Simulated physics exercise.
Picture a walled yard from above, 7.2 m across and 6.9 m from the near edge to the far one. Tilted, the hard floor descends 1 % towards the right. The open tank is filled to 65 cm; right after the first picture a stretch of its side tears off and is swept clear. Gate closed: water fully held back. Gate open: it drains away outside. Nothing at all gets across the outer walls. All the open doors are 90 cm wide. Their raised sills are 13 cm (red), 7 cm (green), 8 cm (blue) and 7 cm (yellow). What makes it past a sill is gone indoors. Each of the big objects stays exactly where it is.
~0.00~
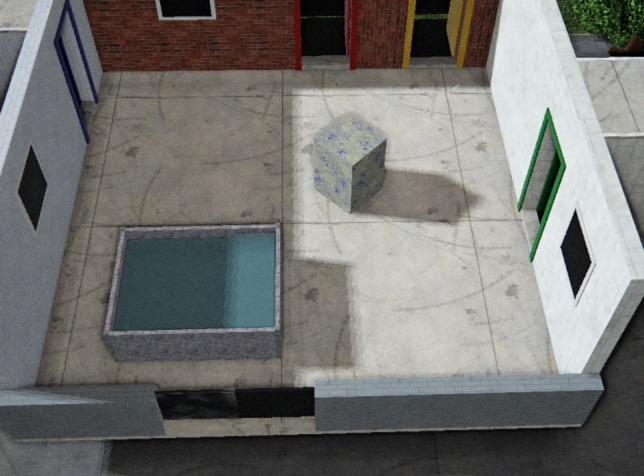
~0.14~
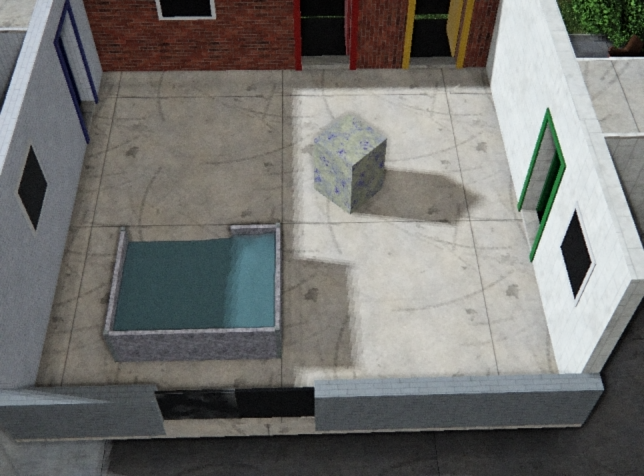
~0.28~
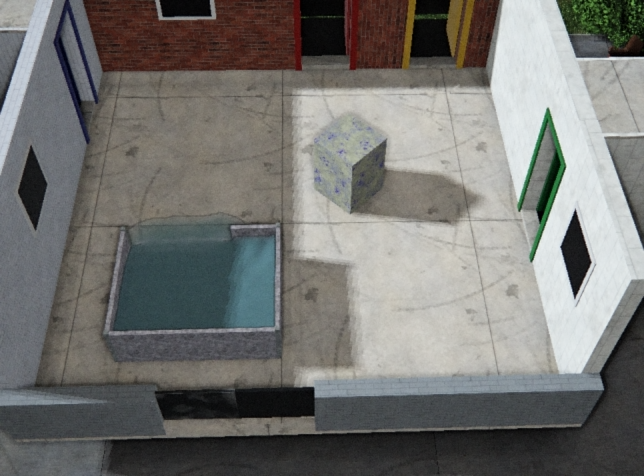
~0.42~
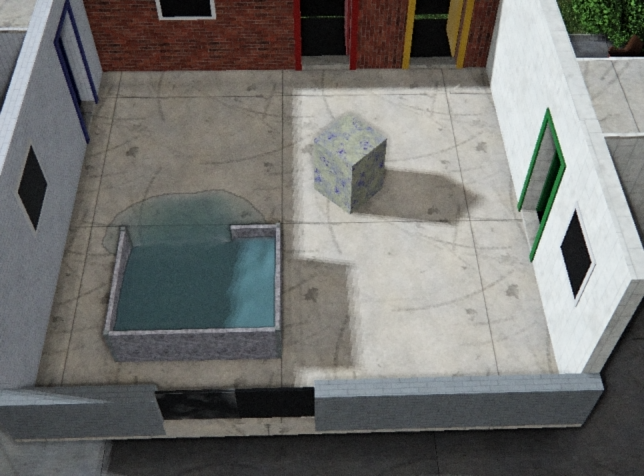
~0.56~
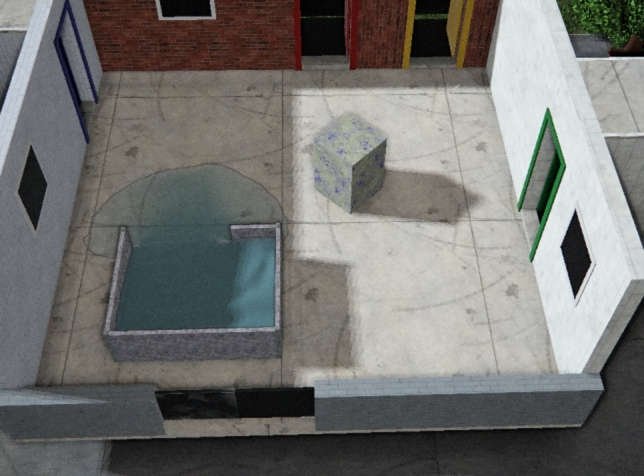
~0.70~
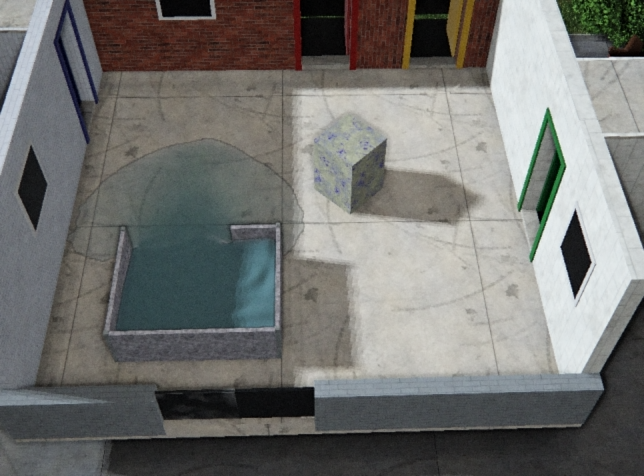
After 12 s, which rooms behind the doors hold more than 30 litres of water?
In order: At the red door it looks set to land under the limit, at the green door it looks set to land under the limit, at the blue door it looks set to land over the limit, at the yellow door it looks set to land over the limit.
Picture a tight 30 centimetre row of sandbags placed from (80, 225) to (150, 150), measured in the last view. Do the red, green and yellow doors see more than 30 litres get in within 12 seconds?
Well, the red one is within bounds, the green one is within bounds, and the yellow one is more than allowed.
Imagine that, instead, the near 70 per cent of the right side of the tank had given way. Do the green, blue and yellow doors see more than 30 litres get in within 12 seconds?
So green ends up past the limit, blue short of it, yellow past the limit.
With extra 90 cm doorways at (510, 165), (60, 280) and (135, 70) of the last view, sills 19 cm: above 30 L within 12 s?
So, in the order given, it's shy of the mark, then shy of the mark, then beyond the mark.
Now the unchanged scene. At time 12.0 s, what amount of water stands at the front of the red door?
It comes to near 5.0 cm.
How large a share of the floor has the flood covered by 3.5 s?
Close to 45 in a hundred.
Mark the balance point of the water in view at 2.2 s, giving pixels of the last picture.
Pixel position near (193, 198).
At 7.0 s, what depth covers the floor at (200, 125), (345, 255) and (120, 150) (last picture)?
7, 0 and 7 cm.
After 1.4 s water covers 30 % of the floor and is deepest (30 cm) near (171, 248); red door not reached, green door not reached, blue door not reached, yellow door not reached.
After 2.2 s water covers 40 % of the floor and is deepest (46 cm) near (112, 80); red door 14 cm at the sill, 0 L in, green door not reached, blue door 13 cm at the sill, 3 L in, yellow door not reached.
After 3.5 s water covers 45 % of the floor and is deepest (24 cm) near (115, 113); red door 12 cm at the sill, 3 L in, green door not reached, blue door 14 cm at the sill, 19 L in, yellow door 6 cm at the sill, 0 L in.
After 7.0 s water covers 65 % of the floor and is deepest (18 cm) near (488, 115); red door 7 cm at the sill, 4 L in, green door 8 cm at the sill, 0 L in, blue door 7 cm at the sill, 66 L in, yellow door 10 cm at the sill, 7 L in.
After 12.0 s water covers 95 % of the floor and is deepest (12 cm) near (478, 69); red door 5 cm at the sill, 4 L in, green door 6 cm at the sill, 1 L in, blue door 2 cm at the sill, 67 L in, yellow door 10 cm at the sill, 66 L in.
